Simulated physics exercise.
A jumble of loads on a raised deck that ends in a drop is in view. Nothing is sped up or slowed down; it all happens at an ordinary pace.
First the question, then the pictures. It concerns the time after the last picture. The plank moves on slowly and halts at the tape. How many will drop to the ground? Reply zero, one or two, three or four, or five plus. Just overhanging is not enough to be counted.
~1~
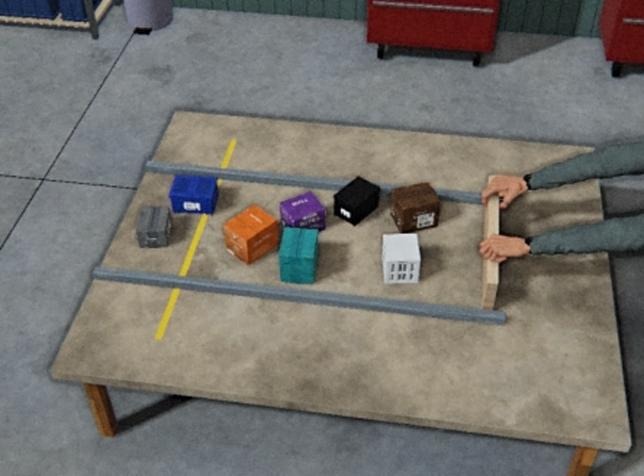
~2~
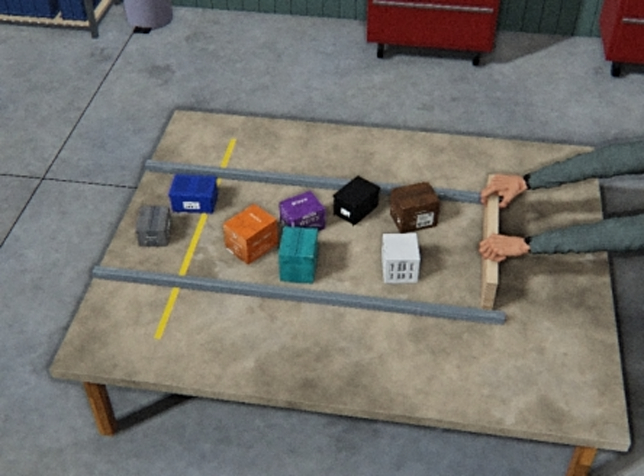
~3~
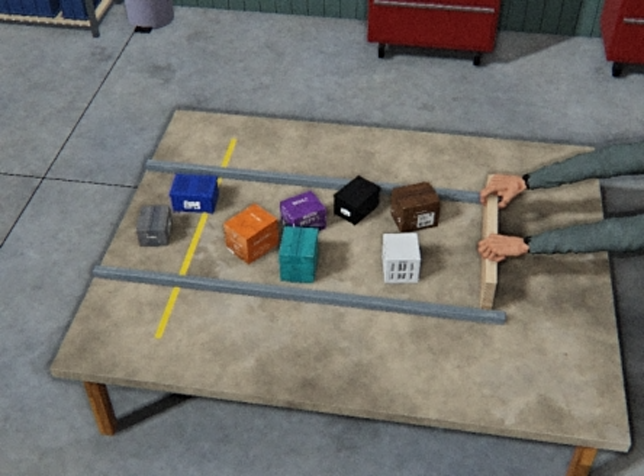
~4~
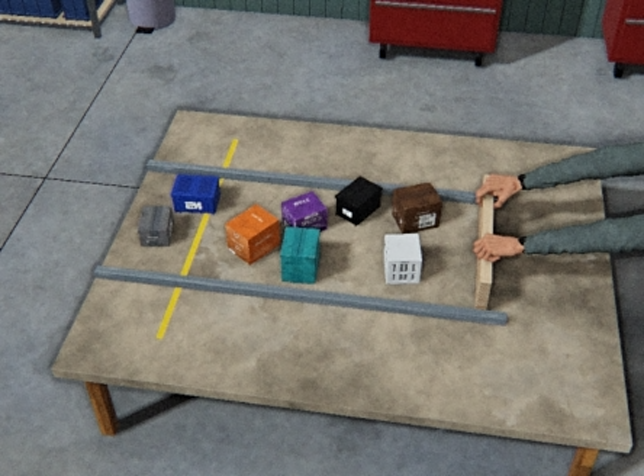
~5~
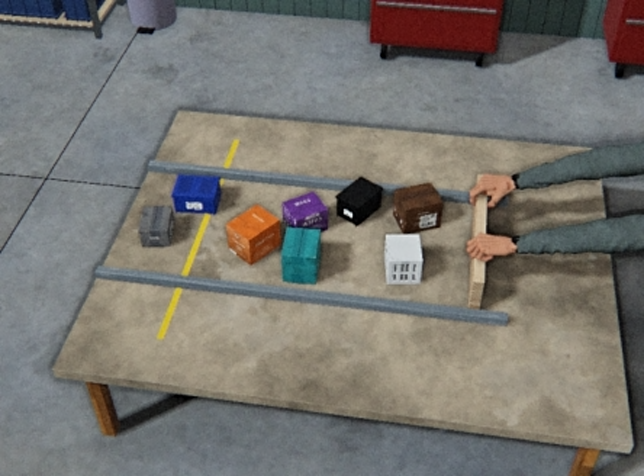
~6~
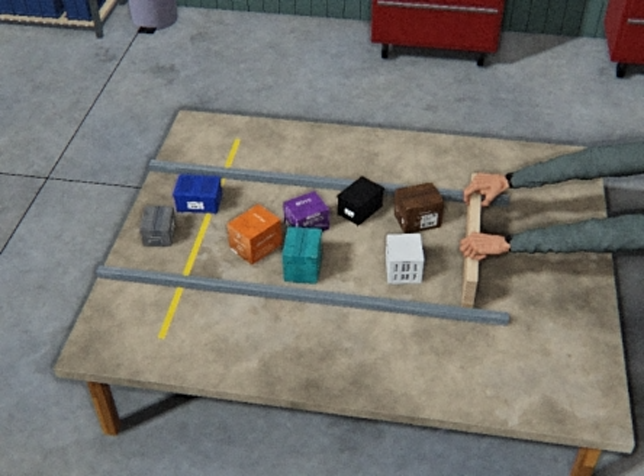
One or two.
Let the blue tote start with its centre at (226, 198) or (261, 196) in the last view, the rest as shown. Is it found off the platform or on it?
First place: It drops down; second place: It drops down.
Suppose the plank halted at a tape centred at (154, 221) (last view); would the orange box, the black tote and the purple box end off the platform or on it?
Outcome - orange box: It is not there; black tote: It is not there; purple box: It stays up there.
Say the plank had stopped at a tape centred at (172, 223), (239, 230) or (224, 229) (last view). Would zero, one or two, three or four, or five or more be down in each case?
More than four; not one; none at all.
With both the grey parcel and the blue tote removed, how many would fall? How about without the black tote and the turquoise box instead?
First 0, then 0.
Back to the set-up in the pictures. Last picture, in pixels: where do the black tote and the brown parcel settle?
About (168, 176), and the other about (198, 179).
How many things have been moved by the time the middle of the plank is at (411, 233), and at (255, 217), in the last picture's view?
By then 3, and 7.
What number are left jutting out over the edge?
The figure is 0.
Early on, none off yet; grey parcel at rest near (158, 226); blue tote at rest near (198, 195); orange box at rest near (255, 234).
A while later, none off yet; grey parcel at rest near (158, 226); blue tote at rest near (198, 195); orange box travelled a little near (237, 229).
Further along, none off yet; grey parcel at rest near (158, 226); blue tote travelled a little near (173, 193); orange box travelled about its own width near (200, 214).
Finally, the number that fall off is one or two; lost, blue tote and grey parcel.
